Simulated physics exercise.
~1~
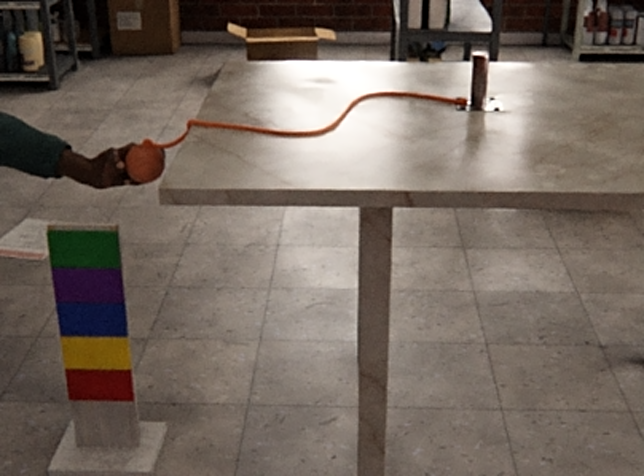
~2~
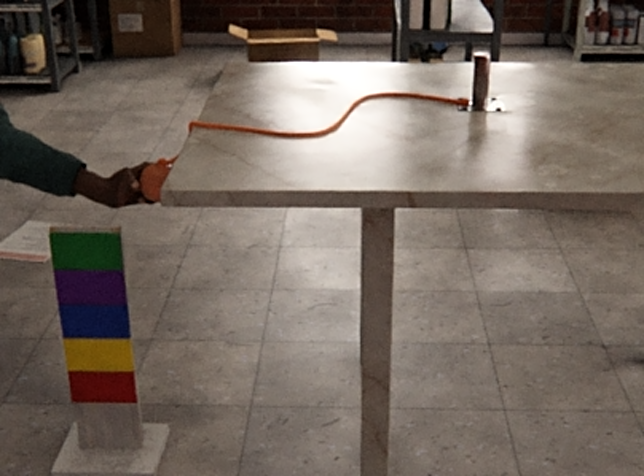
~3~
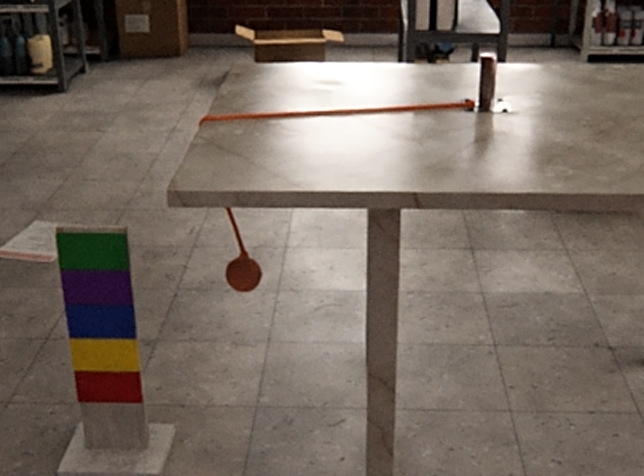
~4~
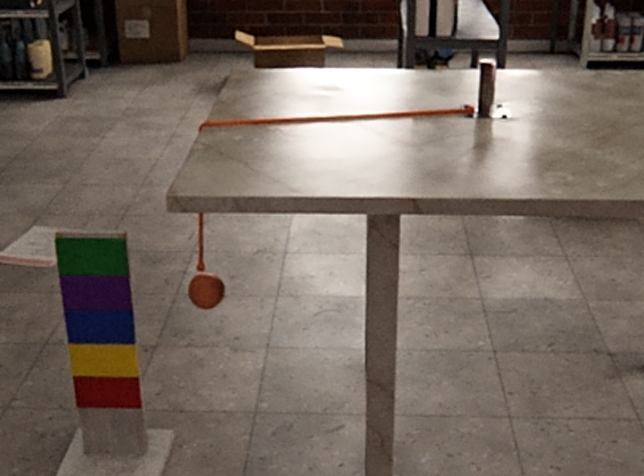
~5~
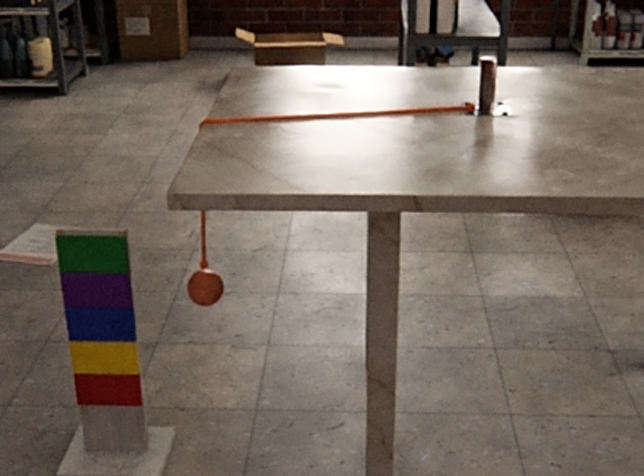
In this clip, a hand holds an orange ball at a table's edge, tied by an orange cord to a post on the tabletop, then lets go. The ball drops and swings beneath the edge as the cord pulls straight, finally hanging level with the purple band of a striped board.
